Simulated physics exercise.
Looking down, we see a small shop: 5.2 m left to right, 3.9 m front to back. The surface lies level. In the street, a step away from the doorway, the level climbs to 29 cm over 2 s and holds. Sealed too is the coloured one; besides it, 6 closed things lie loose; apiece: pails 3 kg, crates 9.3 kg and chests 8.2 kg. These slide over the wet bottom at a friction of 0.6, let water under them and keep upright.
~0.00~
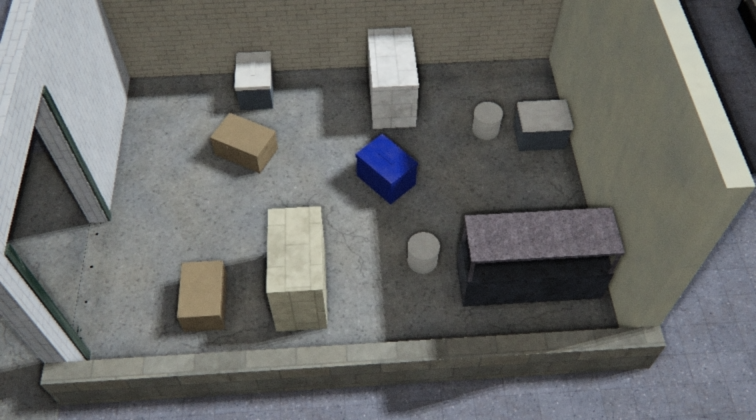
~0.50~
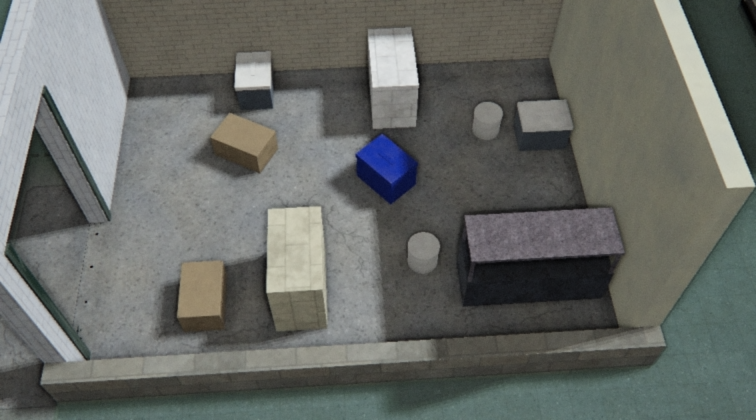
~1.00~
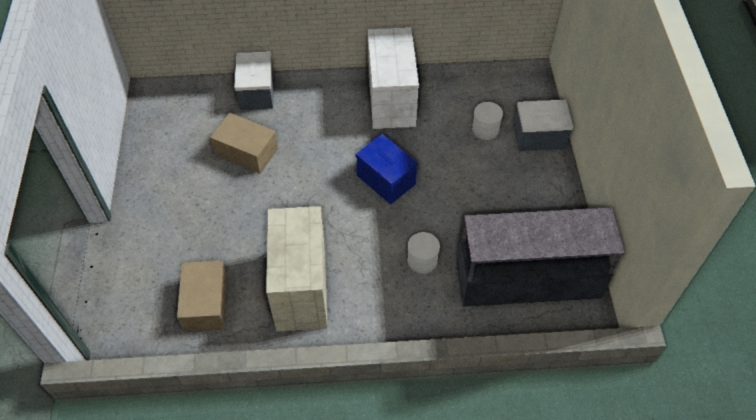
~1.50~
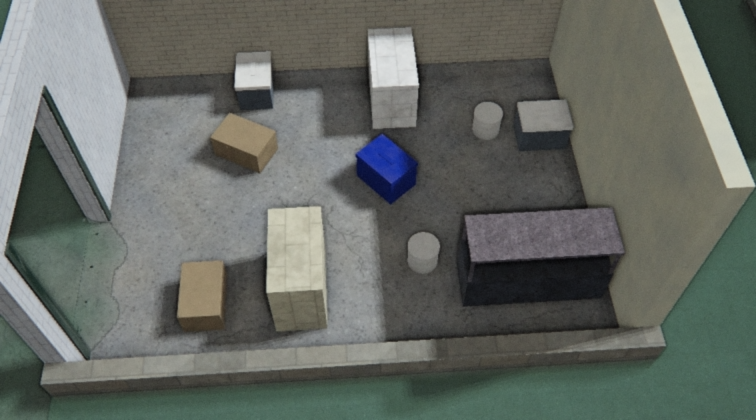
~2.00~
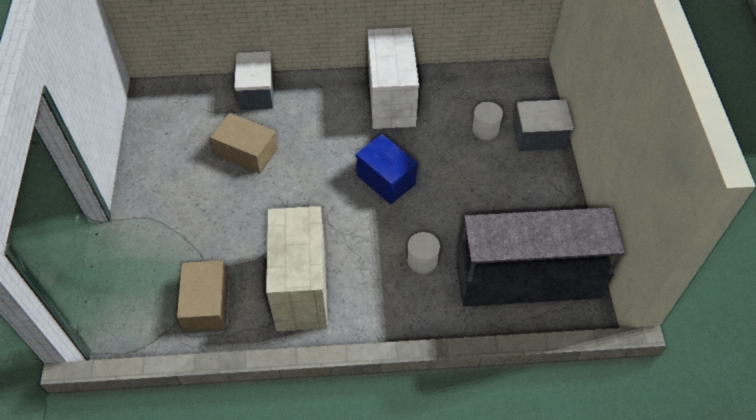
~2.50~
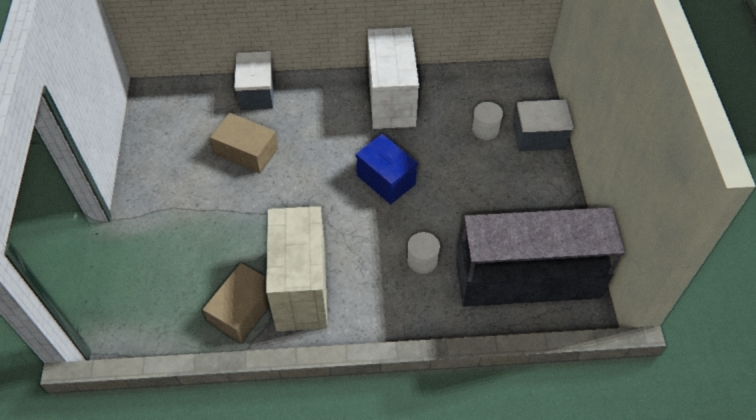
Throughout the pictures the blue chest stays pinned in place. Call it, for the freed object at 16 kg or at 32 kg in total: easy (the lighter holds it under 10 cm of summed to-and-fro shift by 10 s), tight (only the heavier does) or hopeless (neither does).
Hopeless.
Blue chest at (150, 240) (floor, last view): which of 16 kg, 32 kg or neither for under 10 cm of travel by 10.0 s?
No load works.
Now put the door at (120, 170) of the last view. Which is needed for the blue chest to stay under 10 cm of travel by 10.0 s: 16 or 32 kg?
Under that change no listed mass suffices.
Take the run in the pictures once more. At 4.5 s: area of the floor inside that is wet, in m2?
That flooded area is roughly 13 m2.
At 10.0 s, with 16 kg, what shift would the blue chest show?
Close to 120 centimetres.
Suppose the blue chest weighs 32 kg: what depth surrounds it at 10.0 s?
About 12 cm.
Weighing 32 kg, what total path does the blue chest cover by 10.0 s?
100 cm.
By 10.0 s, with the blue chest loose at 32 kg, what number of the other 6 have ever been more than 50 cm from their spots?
The number is 5.
After 3.5 s the blue chest would be 9 cm from its start with 16 kg and 0 cm from its start with 32 kg; 6 cm of water round it then.
After 4.5 s the blue chest would be 77 cm from its start with 16 kg and 0 cm from its start with 32 kg; 6 cm of water round it then.
After 7.0 s the blue chest would be 170 cm from its start with 16 kg and 0 cm from its start with 32 kg; 7 cm of water round it then.
After 10.0 s the blue chest would be 121 cm from its start with 16 kg and 94 cm from its start with 32 kg; 12 cm of water round it then.
